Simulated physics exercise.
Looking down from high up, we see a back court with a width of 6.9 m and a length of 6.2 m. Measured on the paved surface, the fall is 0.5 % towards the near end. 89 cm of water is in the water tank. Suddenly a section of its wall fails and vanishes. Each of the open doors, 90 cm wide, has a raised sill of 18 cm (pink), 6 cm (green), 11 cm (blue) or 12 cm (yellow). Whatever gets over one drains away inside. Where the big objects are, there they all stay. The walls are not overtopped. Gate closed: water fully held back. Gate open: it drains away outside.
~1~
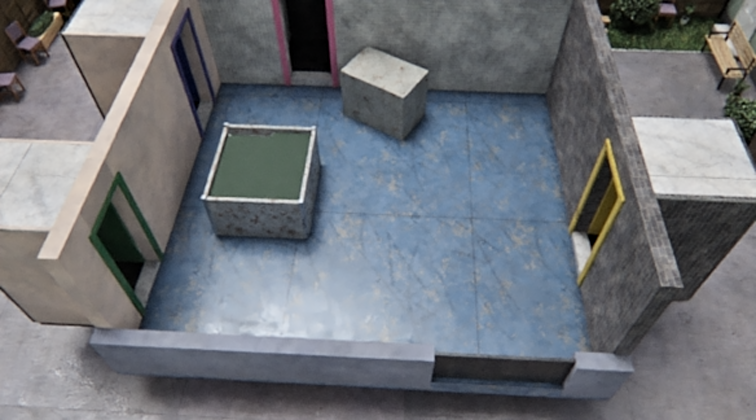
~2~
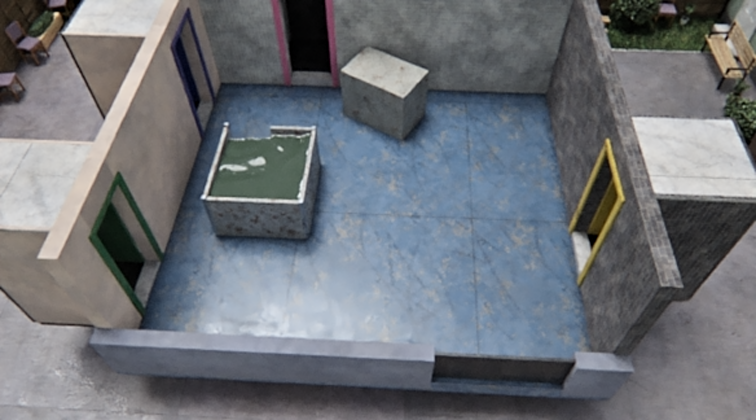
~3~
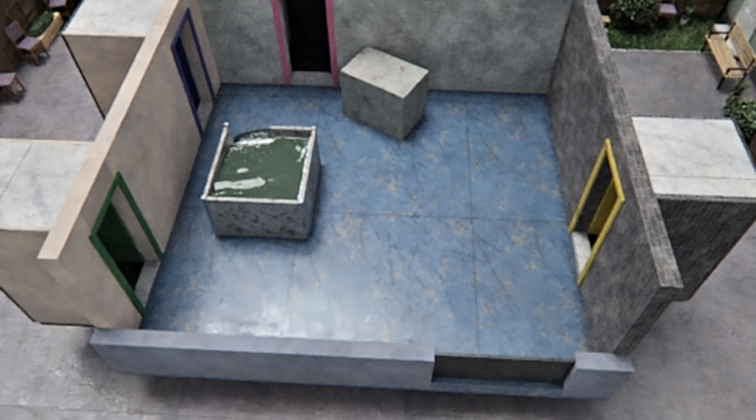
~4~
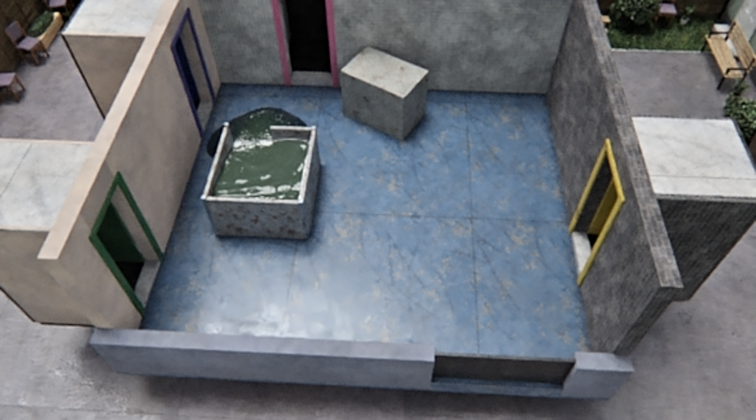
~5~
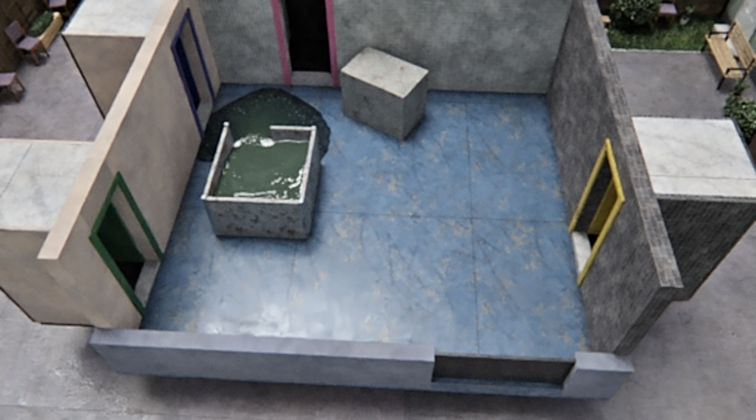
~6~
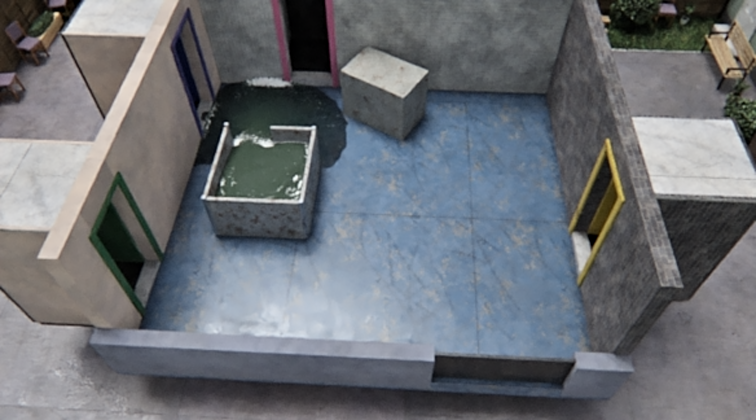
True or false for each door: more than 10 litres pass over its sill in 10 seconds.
Per door: The pink door: True; the green door: False; the blue door: True; the yellow door: False.
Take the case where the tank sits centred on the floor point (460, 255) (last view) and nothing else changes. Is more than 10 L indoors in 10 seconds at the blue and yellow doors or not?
Lab note: Blue door limit exceeded; yellow door limit not exceeded.
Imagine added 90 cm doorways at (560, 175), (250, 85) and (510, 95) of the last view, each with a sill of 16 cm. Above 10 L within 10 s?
So, in the order given, it's shy of the mark, then beyond the mark, then shy of the mark.
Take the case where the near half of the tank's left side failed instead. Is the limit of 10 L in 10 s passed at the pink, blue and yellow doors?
Pink falls short; blue falls short; yellow falls short.
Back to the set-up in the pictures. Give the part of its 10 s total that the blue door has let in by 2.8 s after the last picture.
That works out near 65%.
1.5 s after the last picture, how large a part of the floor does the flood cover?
20 %.
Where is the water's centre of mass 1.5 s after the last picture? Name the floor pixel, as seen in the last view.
Centre: Approx. (276, 145) px.
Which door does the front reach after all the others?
Yellow.
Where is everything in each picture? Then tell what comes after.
The first frame shows still water, 89 cm deep, in the water tank at (263, 165).
In the second frame, water pours out on the water tank's far side and has run 0.5 m, to a hidden place; typically 8 cm deep outside, 89 cm at the water tank's back.
In the third frame, the front is at a hidden place, 0.9 m from the gap on the water tank's far side; 0.8 m2 of floor is under water; 87 cm left at the back of the water tank.
In the fourth frame, the front is at (268, 110), 1.5 m from the gap on the water tank's far side; 2.1 m2 of floor is under water; 79 cm left at the back of the water tank.
In the fifth frame, water pours out on the water tank's far side and has run 2.1 m, to (270, 90); typically 6 cm deep outside, 76 cm at the water tank's back.
In the sixth frame, water pours out on the water tank's far side and has run 2.4 m, to (238, 84); typically 5 cm deep outside, 74 cm at the water tank's back.
Then, 0.7 s after the last picture water covers 15 % of the floor and is deepest (52 cm) near (220, 89); pink door 30 cm at the sill, 17 L in, green door not reached, blue door 22 cm at the sill, 24 L in, yellow door not reached.
Then, 1.5 s after the last picture water covers 20 % of the floor and is deepest (38 cm) near (363, 93); pink door 27 cm at the sill, 55 L in, green door not reached, blue door 26 cm at the sill, 78 L in, yellow door not reached.
Then, 2.8 s after the last picture water covers 35 % of the floor and is deepest (30 cm) near (330, 87); pink door 28 cm at the sill, 83 L in, green door not reached, blue door 22 cm at the sill, 162 L in, yellow door not reached.
Then, 5.3 s after the last picture water covers 70 % of the floor and is deepest (16 cm) near (220, 89); pink door 15 cm at the sill, 108 L in, green door 4 cm at the sill, 0 L in, blue door 16 cm at the sill, 233 L in, yellow door not reached.
Then, 9.3 s after the last picture water covers 95 % of the floor and is deepest (10 cm) near (530, 371); pink door 8 cm at the sill, 108 L in, green door 4 cm at the sill, 0 L in, blue door 9 cm at the sill, 246 L in, yellow door 5 cm at the sill, 0 L in.
